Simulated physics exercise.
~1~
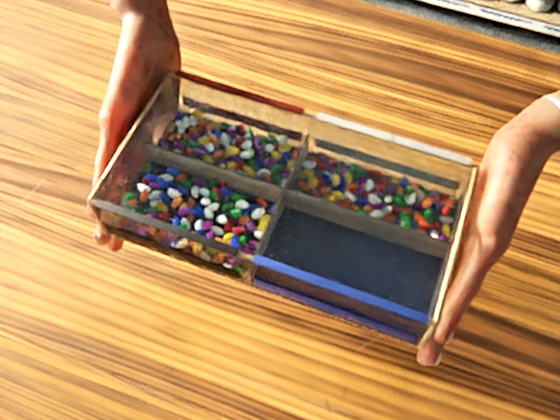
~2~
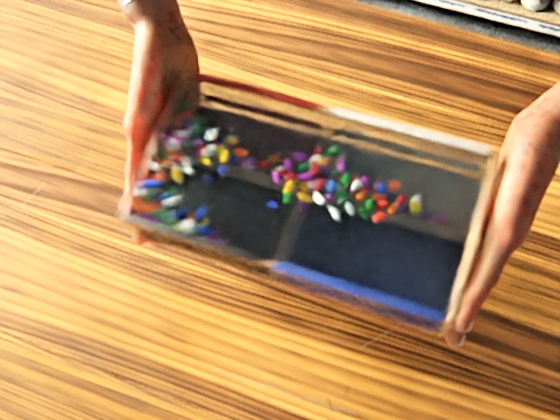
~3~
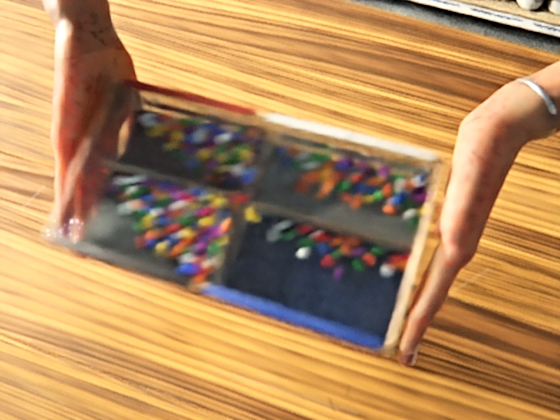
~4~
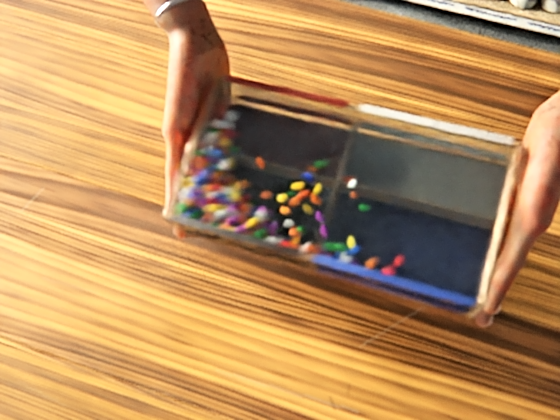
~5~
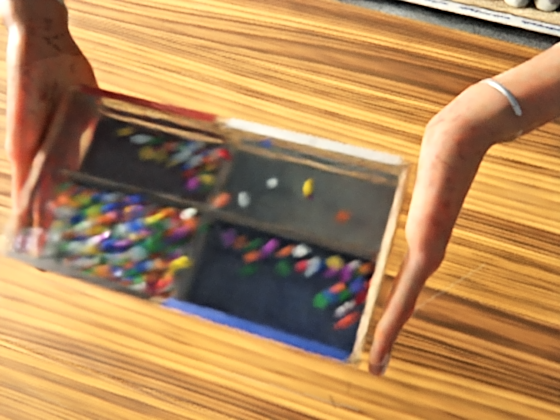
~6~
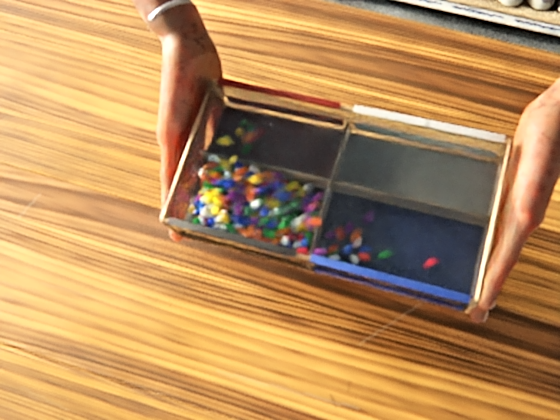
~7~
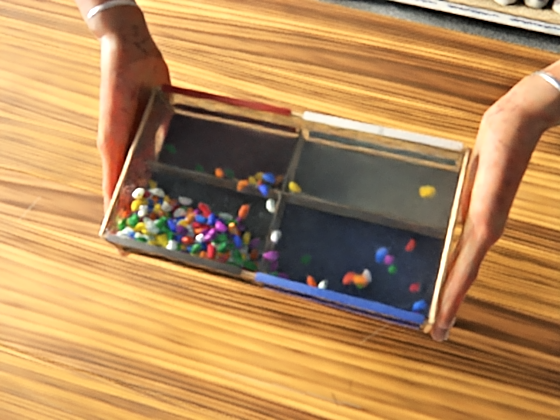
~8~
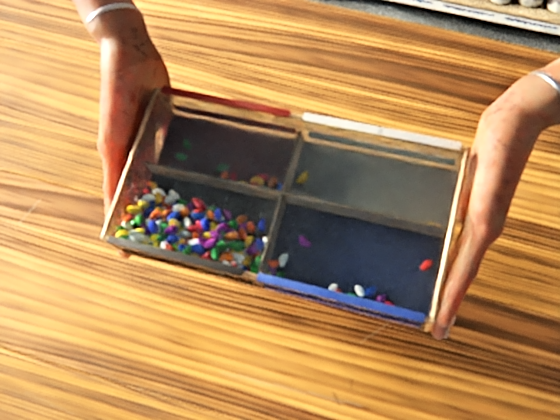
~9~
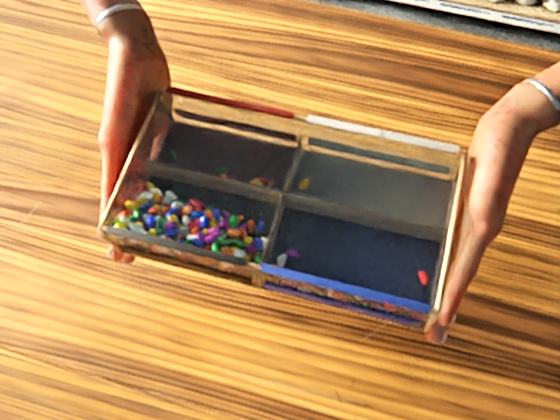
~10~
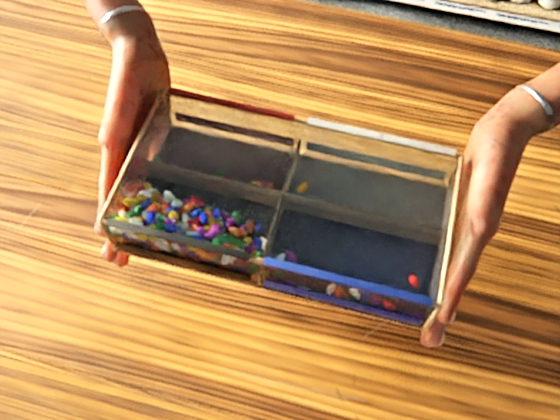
Over a striped wooden table, two hands shook a clear-lidded, four-part box of colourful jelly beans from side to side and tilted it, then brought it back level, leaving nearly all the beans heaped in the lower left section.
